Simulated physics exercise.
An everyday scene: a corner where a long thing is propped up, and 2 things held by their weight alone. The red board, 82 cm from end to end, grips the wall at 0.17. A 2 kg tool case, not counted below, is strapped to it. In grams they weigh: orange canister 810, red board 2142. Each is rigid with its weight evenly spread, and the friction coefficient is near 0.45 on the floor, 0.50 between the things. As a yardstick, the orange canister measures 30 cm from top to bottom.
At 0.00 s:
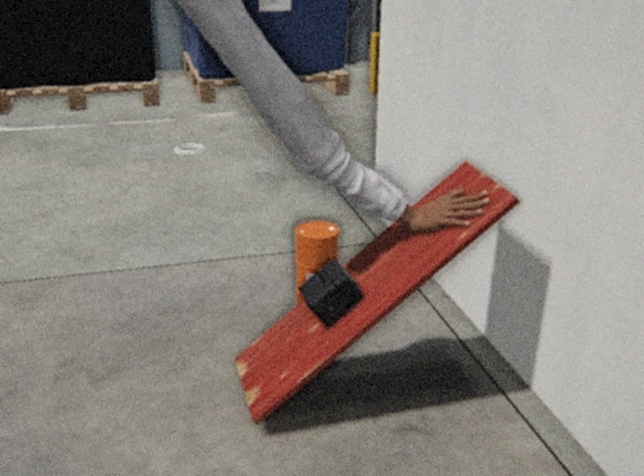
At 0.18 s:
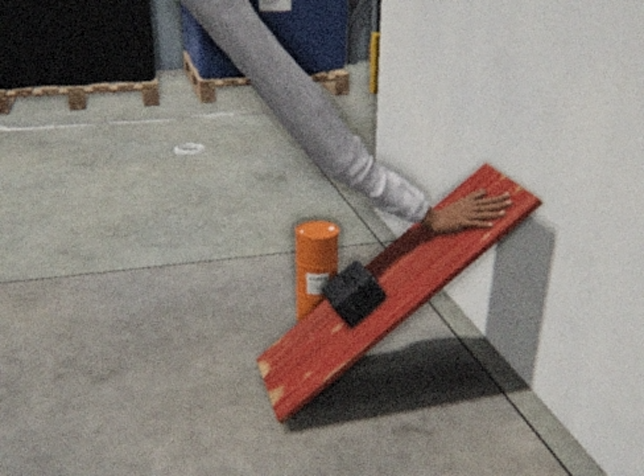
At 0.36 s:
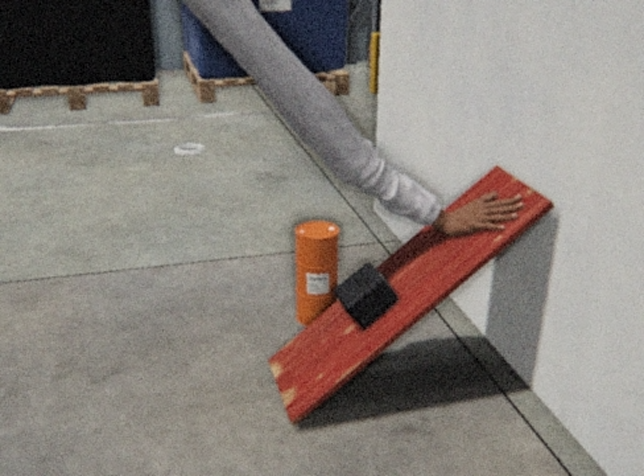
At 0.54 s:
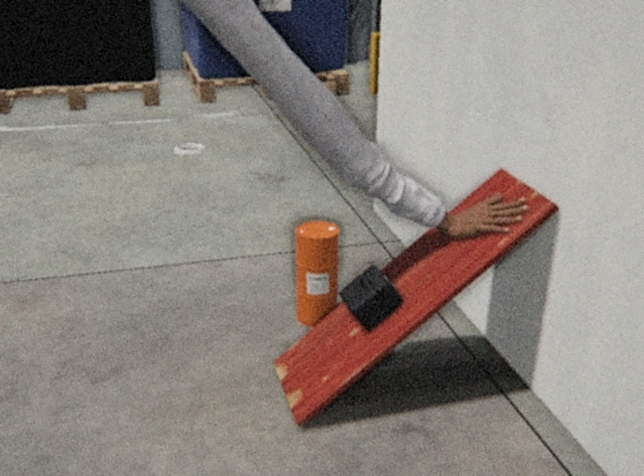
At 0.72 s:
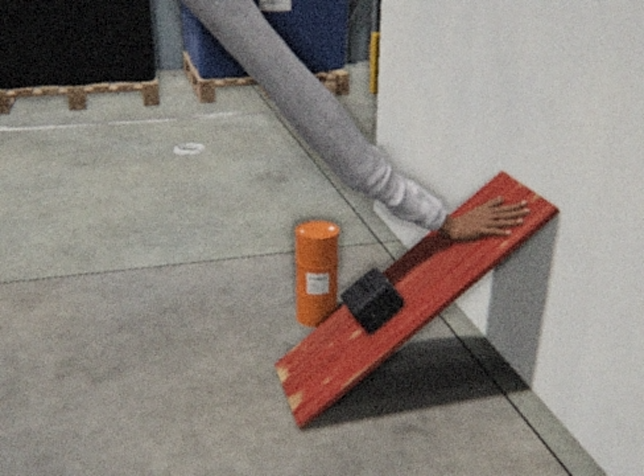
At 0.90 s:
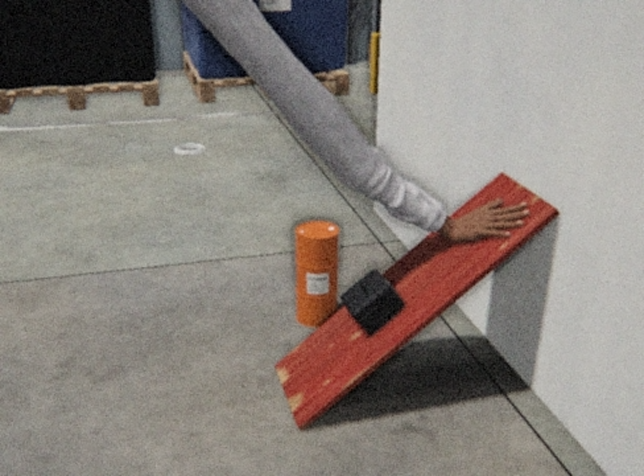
A red board, tilted with a dark block resting on it, moves to the right toward a pale wall, a hand in a grey sleeve pressed flat on its upper part. It slides past an orange canister on the concrete floor, slows, and then stays nearly still under the hand.
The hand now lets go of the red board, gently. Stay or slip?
It gives way.
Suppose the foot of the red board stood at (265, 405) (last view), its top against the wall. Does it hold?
Then it slips out.
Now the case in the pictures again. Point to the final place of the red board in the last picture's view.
Near (366, 384).
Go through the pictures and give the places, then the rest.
In the first picture, 12 cm from its place; red board (366, 287).
In the second picture, 6 cm from its place; red board (389, 287); orange canister (317, 274).
In the third picture, 3 cm from its place; red board (400, 289); orange canister (317, 274).
In the fourth picture, 1 cm from its place; red board (405, 291); orange canister (317, 274).
The fifth picture shows propped up under the hand; red board (407, 294); orange canister (317, 274).
The sixth picture shows propped up under the hand; red board (407, 295); orange canister (317, 274).
After 1.40 s, red board sunk by 8° near (394, 313).
After 1.50 s, red board sunk by 18° near (383, 335).
After 1.60 s, red board sunk by 36° near (369, 376).
At rest (2.2 s), tipped over on the floor, red board; orange canister in place, give or take 10 cm. Seen from the same camera at the end, red board near (367, 384). The board slides down.
